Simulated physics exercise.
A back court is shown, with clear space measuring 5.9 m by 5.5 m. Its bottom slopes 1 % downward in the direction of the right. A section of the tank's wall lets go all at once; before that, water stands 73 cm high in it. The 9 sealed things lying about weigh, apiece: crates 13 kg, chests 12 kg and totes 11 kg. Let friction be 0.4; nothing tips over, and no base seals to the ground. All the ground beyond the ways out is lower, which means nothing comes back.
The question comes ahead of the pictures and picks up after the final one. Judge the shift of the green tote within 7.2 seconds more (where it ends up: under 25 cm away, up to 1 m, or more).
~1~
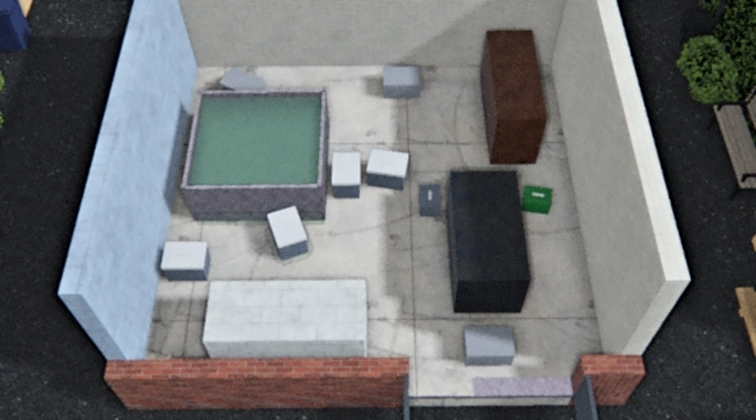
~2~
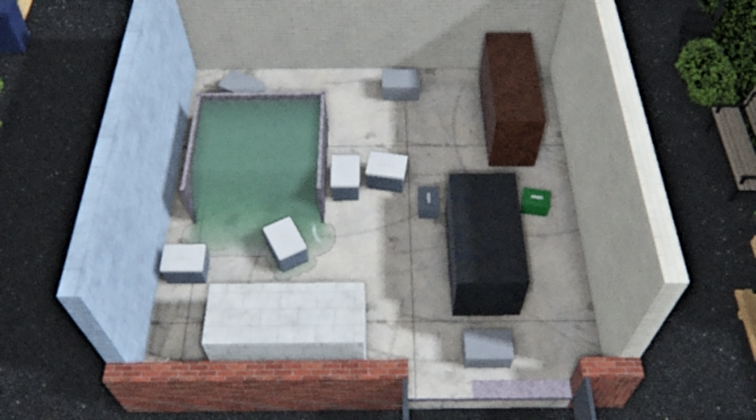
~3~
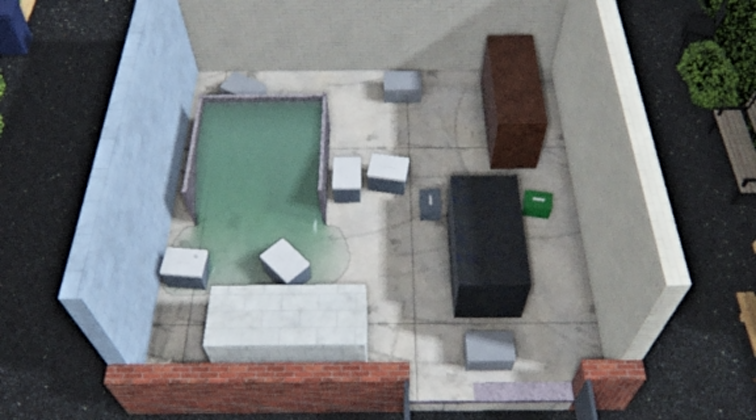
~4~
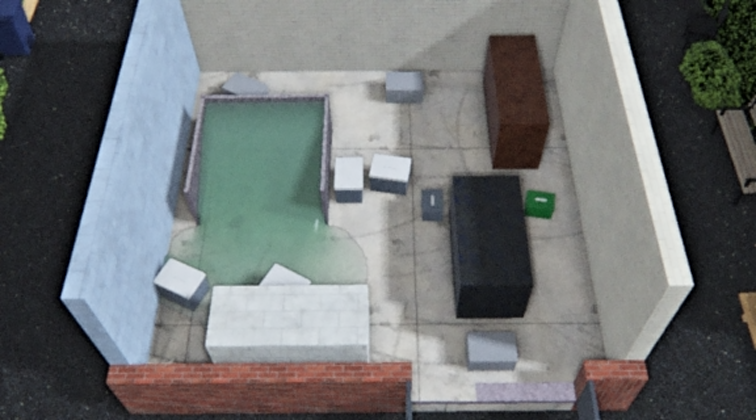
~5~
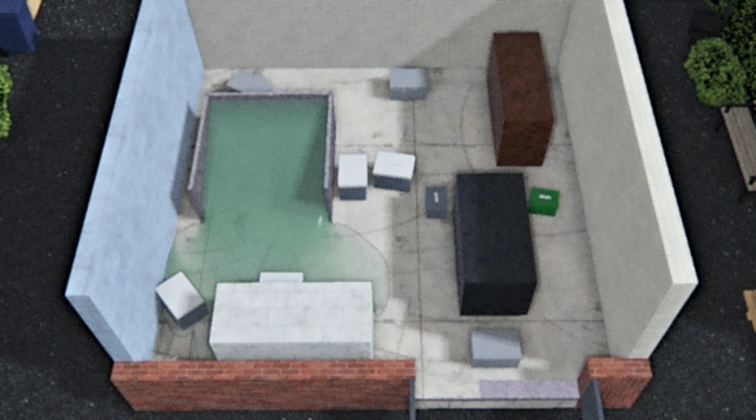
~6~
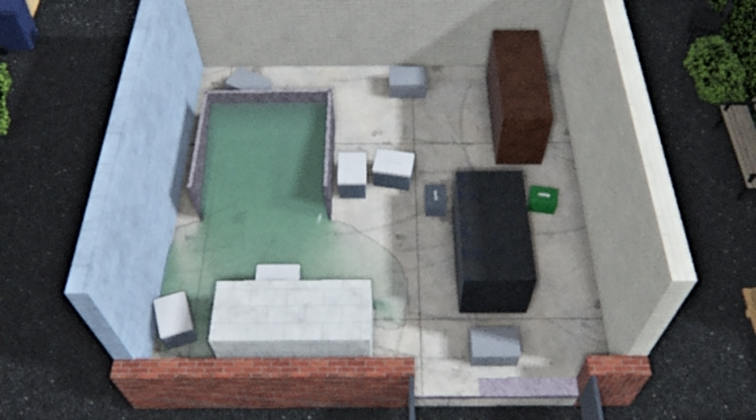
When it settles, the green tote sits nearly where it was.
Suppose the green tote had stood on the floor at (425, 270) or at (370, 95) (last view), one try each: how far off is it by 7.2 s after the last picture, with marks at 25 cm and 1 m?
In that order: It goes a long way; it goes a modest distance.
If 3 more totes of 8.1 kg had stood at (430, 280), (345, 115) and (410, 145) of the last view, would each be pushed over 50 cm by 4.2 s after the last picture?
Taking them in the order given: Exceeds it, falls short and exceeds it.
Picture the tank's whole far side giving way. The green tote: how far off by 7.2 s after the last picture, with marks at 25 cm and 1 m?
I'd say the green tote gets swept off.
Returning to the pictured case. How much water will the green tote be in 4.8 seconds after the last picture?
I'd put it at about 3 cm.
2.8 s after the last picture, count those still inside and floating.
I count 2.
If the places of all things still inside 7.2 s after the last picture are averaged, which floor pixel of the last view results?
Close to pixel (366, 164).
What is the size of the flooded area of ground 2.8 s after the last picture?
Wet: Near 21 m2.
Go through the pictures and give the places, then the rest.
In the first picture, the green tote at (538, 195), on the bottom; water covers 3.2 m2; 0 of 9 have shifted.
In the second picture, the green tote at (537, 197), on the bottom; water covers 4.2 m2; 1 of 9 have shifted.
In the third picture, the green tote at (538, 200) rests on the ground; 5.5 m2 under water; 1 of 9 have shifted.
In the fourth picture, the green tote at (541, 200) rests on the ground; water covers 6.8 m2; 2 of 9 have shifted.
In the fifth picture, the green tote at (545, 197), on the bottom; 7.6 m2 under water; 2 of 9 have shifted.
In the sixth picture, the green tote at (544, 195), on the bottom; 8.3 m2 under water; 2 of 9 have shifted.
Then, 0.9 s after the last picture the green tote is near (544, 195), 0.0 m from its start, aground; 0 of 9 are out; 2 afloat.
Then, 2.8 s after the last picture the green tote is near (544, 195), 0.0 m from its start, aground; 1 of 9 are out; 2 afloat.
Then, 4.8 s after the last picture the green tote is near (544, 195), 0.0 m from its start, aground; 2 of 9 are out; 4 afloat.
Then, 7.2 s after the last picture the green tote is near (544, 195), 0.0 m from its start, aground; 2 of 9 are out; 4 afloat.
